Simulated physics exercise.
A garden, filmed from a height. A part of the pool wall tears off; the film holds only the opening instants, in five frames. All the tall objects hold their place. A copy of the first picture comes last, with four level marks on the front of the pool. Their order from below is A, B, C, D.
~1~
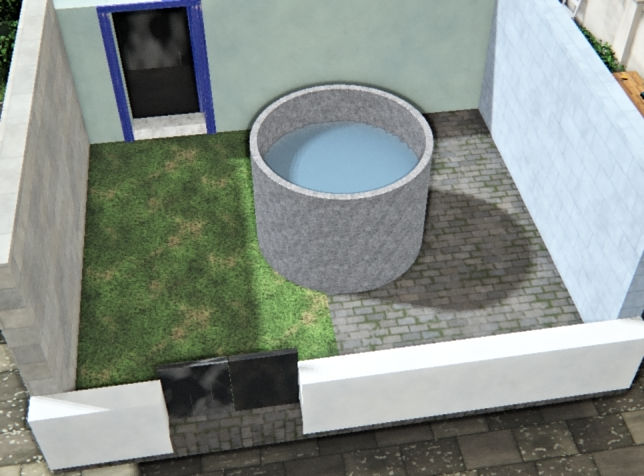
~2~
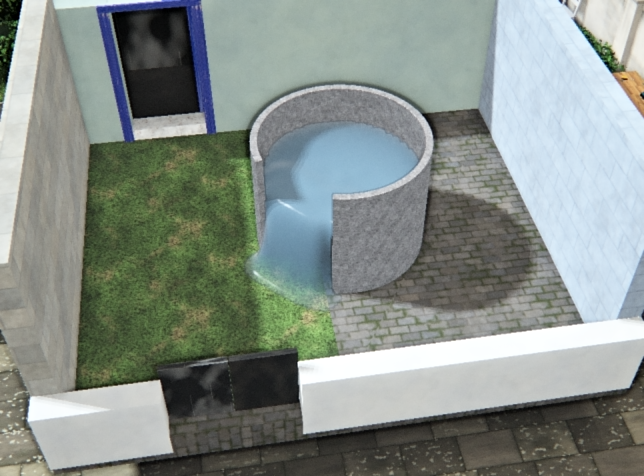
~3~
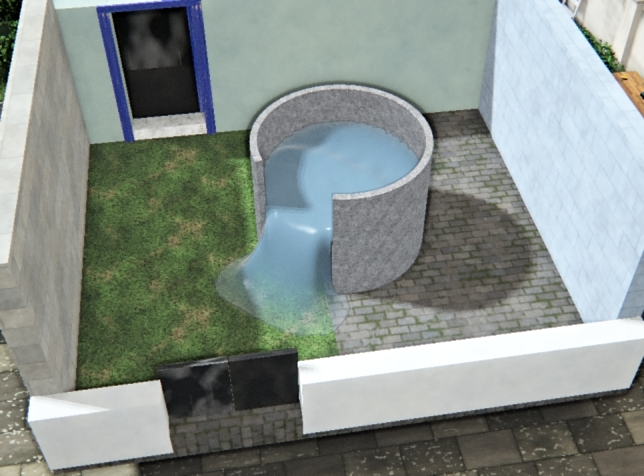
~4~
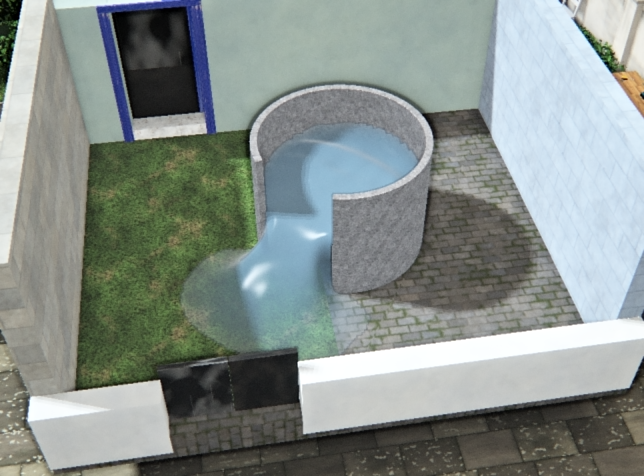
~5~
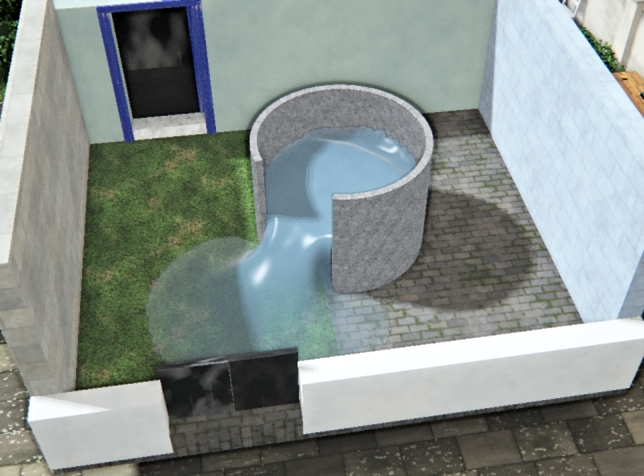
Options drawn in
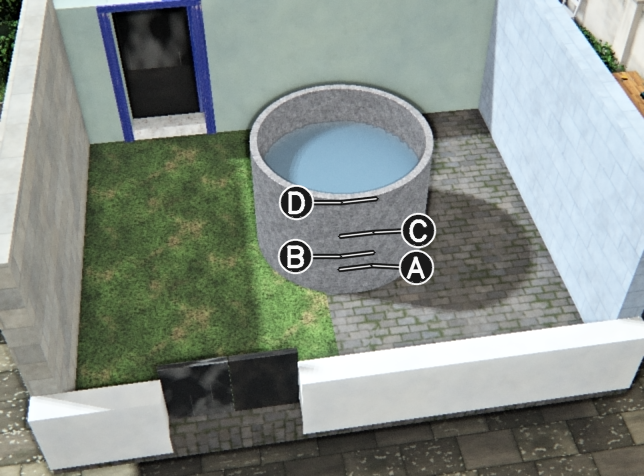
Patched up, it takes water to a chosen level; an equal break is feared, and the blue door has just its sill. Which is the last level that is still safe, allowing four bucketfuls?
Level C.
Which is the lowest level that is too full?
The answer is D.
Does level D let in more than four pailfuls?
Yes, that goes wrong.
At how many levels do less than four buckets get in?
Three.
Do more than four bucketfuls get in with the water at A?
No.
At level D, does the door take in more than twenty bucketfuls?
No, it does not.
On the marked copy, A at (356, 267); B at (356, 254); C at (357, 234); D at (358, 200); from the bottom up A, B, C, D.
With A, nothing gets over.
With B, nothing gets over.
With C, a bucket or two gets in.
With D, about 12 bucketfuls get in.
